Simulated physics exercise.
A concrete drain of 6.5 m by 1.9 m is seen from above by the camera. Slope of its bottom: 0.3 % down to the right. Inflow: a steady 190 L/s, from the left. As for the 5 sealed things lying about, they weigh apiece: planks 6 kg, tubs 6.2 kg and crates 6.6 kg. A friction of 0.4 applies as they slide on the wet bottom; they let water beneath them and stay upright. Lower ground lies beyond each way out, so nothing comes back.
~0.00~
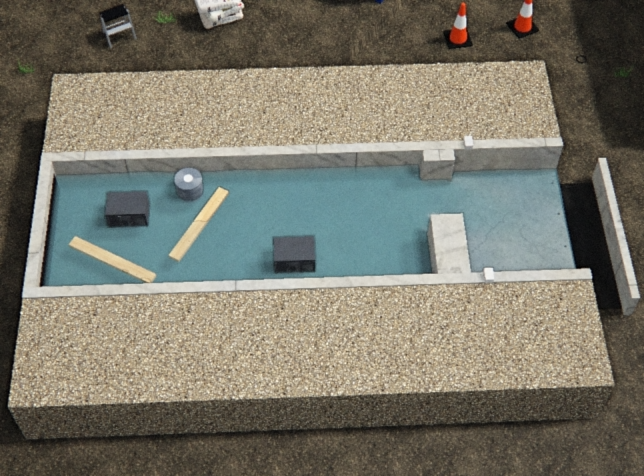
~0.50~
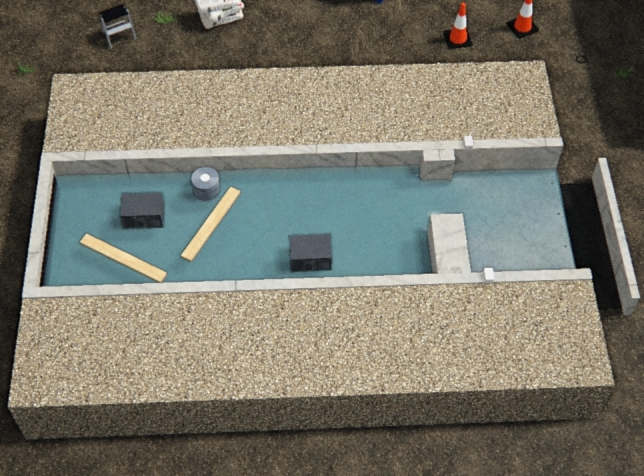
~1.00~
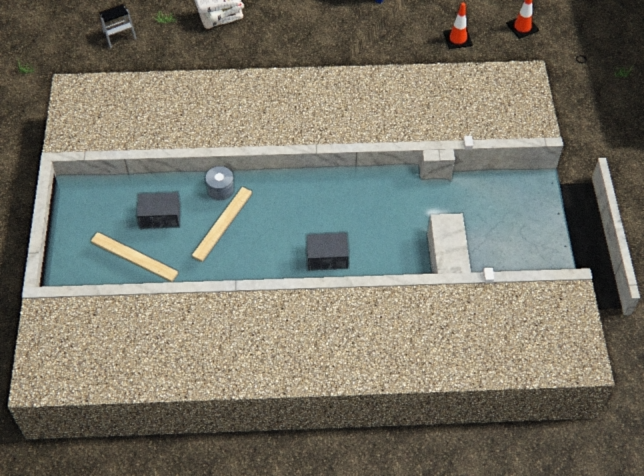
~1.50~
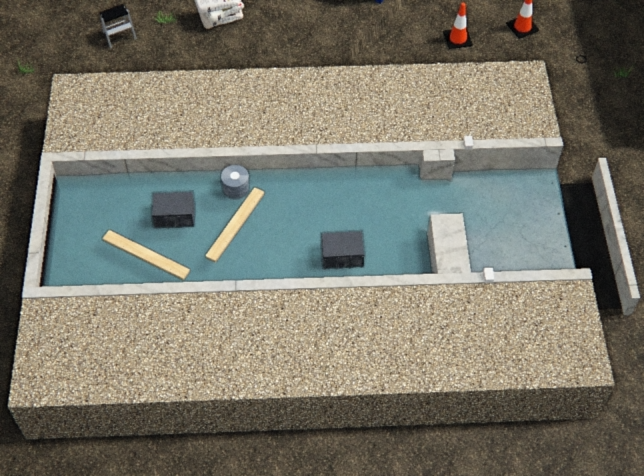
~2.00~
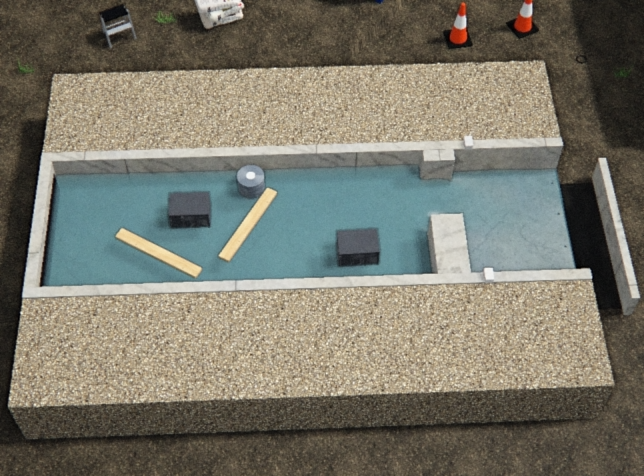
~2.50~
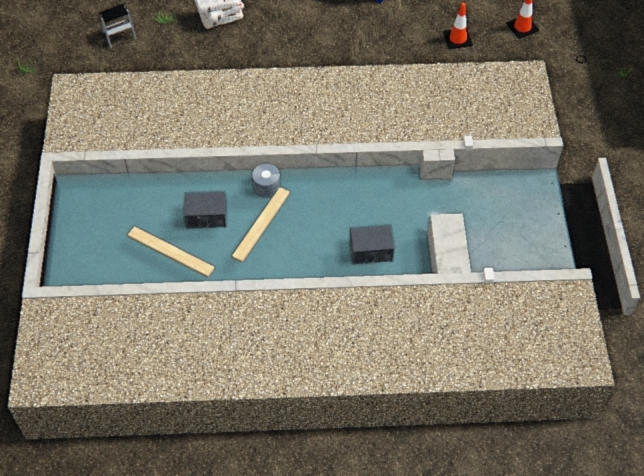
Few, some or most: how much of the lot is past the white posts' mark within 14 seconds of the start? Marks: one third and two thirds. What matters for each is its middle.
At least two thirds.
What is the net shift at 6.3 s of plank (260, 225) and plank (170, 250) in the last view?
The first is off by 250 cm, the second by 200 cm.
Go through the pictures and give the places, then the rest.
In the first frame, a tub at (188, 179), afloat; a crate at (126, 203) floats; 25 cm deep round most things; 0 of 5 have shifted.
In the second frame, a tub at (205, 178) floats, 22 cm from its start; a crate at (141, 204), afloat, 19 cm from its start; 26 cm deep round most things; 5 of 5 have shifted.
In the third frame, a tub at (219, 177), afloat, 40 cm from its start; a crate at (158, 204), afloat, 40 cm from its start; about 2620 L in view; 5 of 5 have shifted.
In the fourth frame, a tub at (235, 176) floats, 60 cm from its start; a crate at (172, 203), afloat, 59 cm from its start; 26 cm deep round most things; 5 of 5 have shifted.
In the fifth frame, a tub at (251, 176) floats, 80 cm from its start; a crate at (189, 204) floats, 79 cm from its start; about 2630 L in view; 5 of 5 have shifted.
In the sixth frame, a tub at (266, 175) floats, 100 cm from its start; a crate at (205, 204) floats, 99 cm from its start; 26 cm deep round most things; 5 of 5 have shifted.
After 3.5 s 0 of 5 are over the mark; 5 afloat.
After 6.3 s 1 of 5 are over the mark; 4 afloat.
After 10.0 s 4 of 5 are over the mark; 1 afloat.
After 14.0 s 5 of 5 are over the mark; 0 afloat.
